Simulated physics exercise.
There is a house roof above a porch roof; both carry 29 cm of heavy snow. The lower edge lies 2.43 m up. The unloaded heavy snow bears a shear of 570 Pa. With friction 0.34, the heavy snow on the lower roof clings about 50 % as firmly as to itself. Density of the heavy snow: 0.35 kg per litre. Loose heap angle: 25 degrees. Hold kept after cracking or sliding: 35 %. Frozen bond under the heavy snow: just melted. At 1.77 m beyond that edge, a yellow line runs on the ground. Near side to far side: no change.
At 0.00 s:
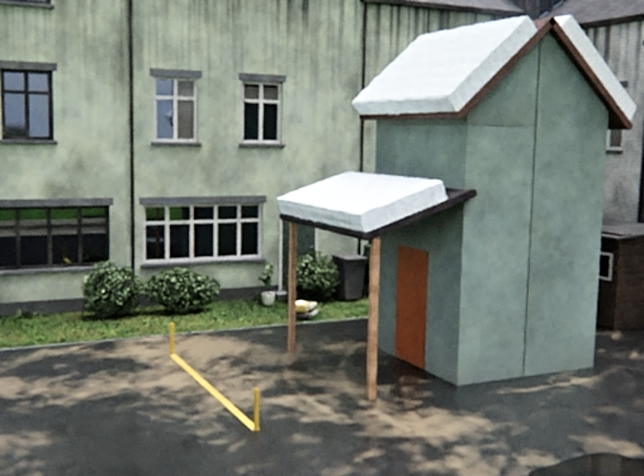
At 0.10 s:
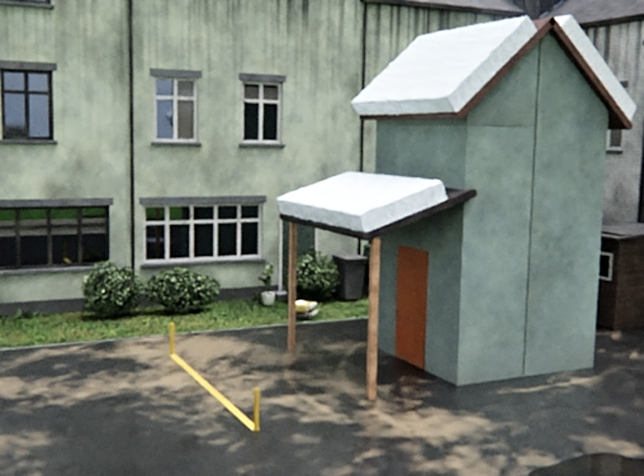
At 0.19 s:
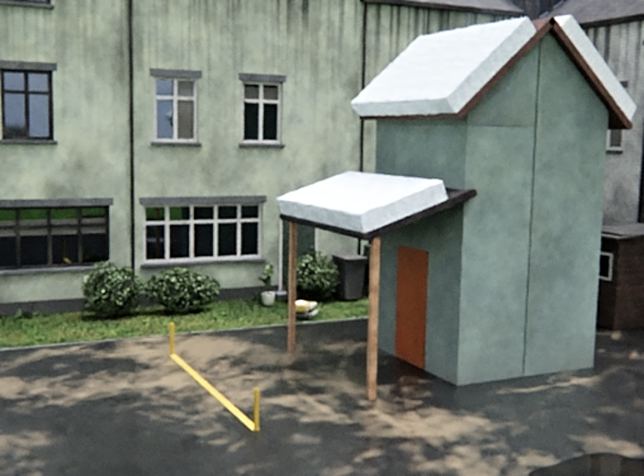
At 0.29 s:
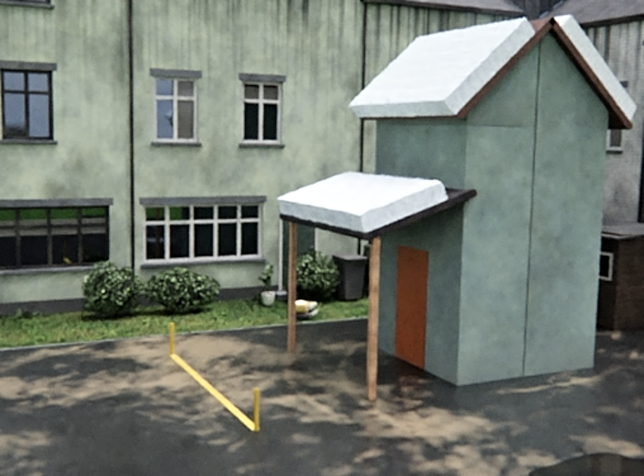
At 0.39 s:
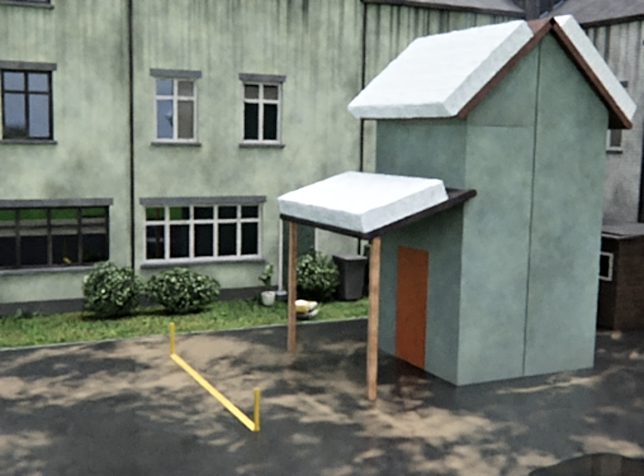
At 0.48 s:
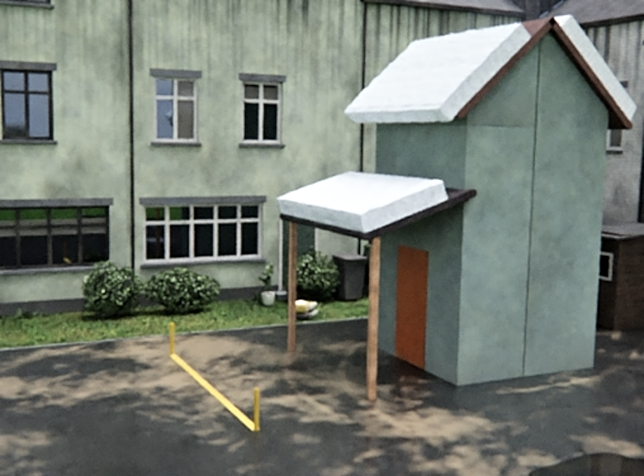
At the start, thick white snow covers the roof of a narrow grey-green building and the porch roof below it, with a yellow line on the ground to the left. The snow on the upper roof's left slope then creeps slightly down and leftward, while the porch snow stays still.
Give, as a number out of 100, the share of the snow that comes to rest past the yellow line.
18 out of 100.
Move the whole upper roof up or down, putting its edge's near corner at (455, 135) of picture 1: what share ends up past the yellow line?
8 per cent or so.
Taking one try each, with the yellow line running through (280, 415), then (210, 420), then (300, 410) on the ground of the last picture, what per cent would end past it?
In turn about 35 %, 8 %, 45 %.
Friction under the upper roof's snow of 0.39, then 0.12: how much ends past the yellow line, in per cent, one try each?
One try each gives 30 % and then 40 %.
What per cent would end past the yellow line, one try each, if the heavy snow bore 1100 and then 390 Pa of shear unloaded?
About 0 % first, about 30 % second.
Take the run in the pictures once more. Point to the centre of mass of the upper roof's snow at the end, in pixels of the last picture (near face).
Somewhere about (313, 335), I'd say.
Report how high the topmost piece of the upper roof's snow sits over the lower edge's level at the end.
I'd put it at around 0.8 m up.
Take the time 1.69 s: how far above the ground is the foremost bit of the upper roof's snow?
I'd say around 2.8 metres.
After 1.04 s, none is below the lower edge and 0 % is past the line.
After 1.69 s, none is below the lower edge and 0 % is past the line.
After 2.35 s, 39 % is below the lower edge and 0 % is past the line.
After 3.00 s, 66 % is below the lower edge and 17 % is past the line.
After 3.90 s, 66 % is below the lower edge and 18 % is past the line.
